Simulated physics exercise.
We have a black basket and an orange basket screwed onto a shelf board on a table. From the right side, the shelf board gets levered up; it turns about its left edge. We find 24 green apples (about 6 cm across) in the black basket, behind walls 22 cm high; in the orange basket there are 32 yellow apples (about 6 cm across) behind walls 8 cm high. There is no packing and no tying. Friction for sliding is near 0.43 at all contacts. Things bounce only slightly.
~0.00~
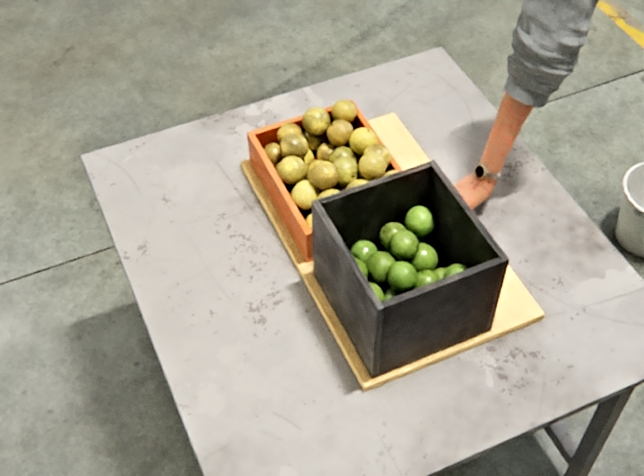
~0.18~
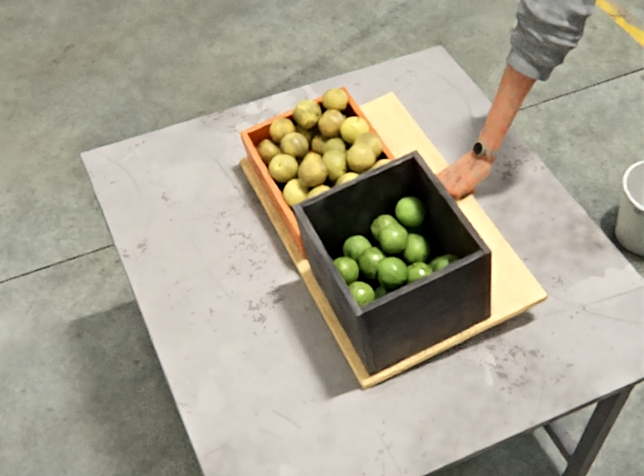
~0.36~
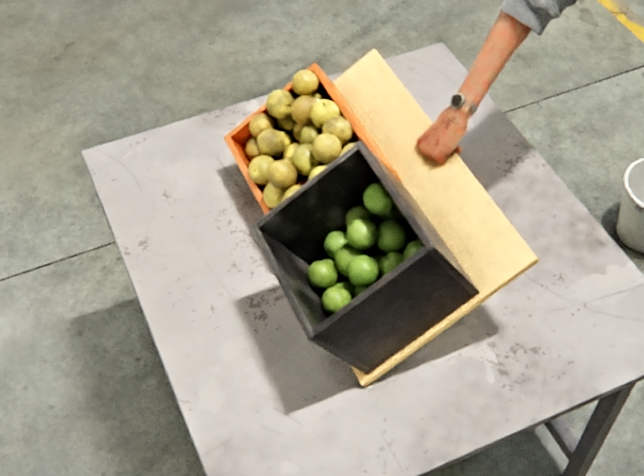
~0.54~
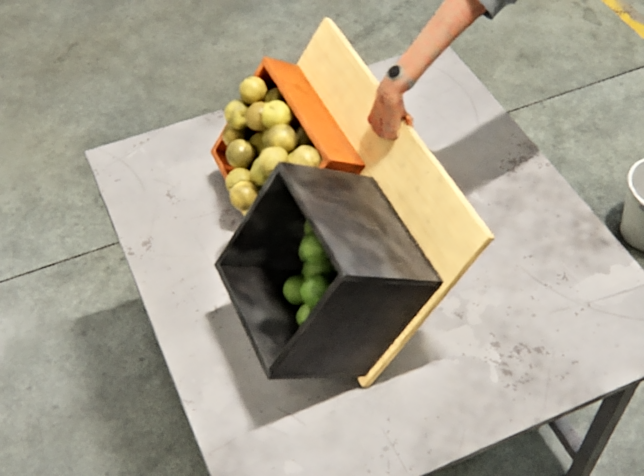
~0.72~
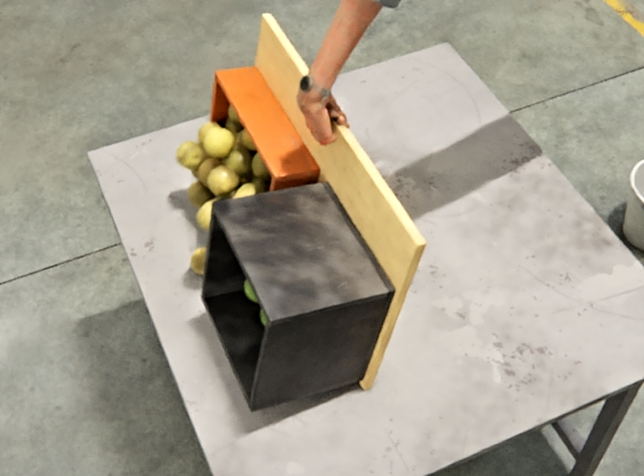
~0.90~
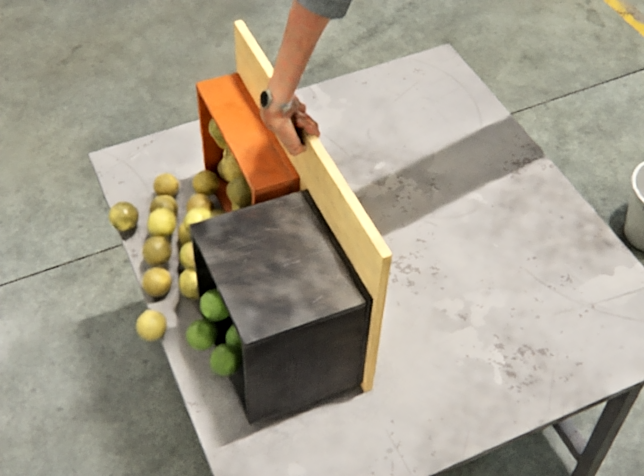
To begin with, a black basket of green apples and an orange basket of yellow apples sit on a board on a table. A hand levers up the board's right side, tilting both baskets leftward until the board stands nearly upright, as yellow apples tumble out, followed by some green ones.
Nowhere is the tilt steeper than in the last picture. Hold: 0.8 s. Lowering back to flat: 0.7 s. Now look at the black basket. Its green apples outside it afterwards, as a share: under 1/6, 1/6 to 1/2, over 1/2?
It keeps half to five sixths.
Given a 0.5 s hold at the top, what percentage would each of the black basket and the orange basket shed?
Black basket: 20%, orange basket: 70%.
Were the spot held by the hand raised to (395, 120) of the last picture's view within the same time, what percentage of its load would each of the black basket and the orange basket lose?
Black basket 0%, orange basket 50%.
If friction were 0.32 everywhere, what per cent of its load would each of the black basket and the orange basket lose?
Then the black basket sheds 20 per cent, while the orange basket sheds 80 per cent.
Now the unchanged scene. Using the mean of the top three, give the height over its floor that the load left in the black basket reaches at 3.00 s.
Roughly 13 cm.
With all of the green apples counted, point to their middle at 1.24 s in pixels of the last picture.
The middle is around (270, 338).
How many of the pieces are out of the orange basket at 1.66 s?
The orange basket is at around 25.
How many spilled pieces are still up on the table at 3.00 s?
Around 16 in all.
After 1.24 s, tilt 87°; the black basket is down by 3 of 24 and the orange basket is down by 21 of 32.
After 1.66 s, tilt 87°; the black basket is down by 8 of 24 and the orange basket is down by 25 of 32.
After 2.24 s, tilt 12°; the black basket is down by 9 of 24 and the orange basket is down by 25 of 32.
Outcome (at 3.00 s), the black basket is down by 9 of 24 and the orange basket is down by 25 of 32. Asked share, 9 of 24, 38 per cent.
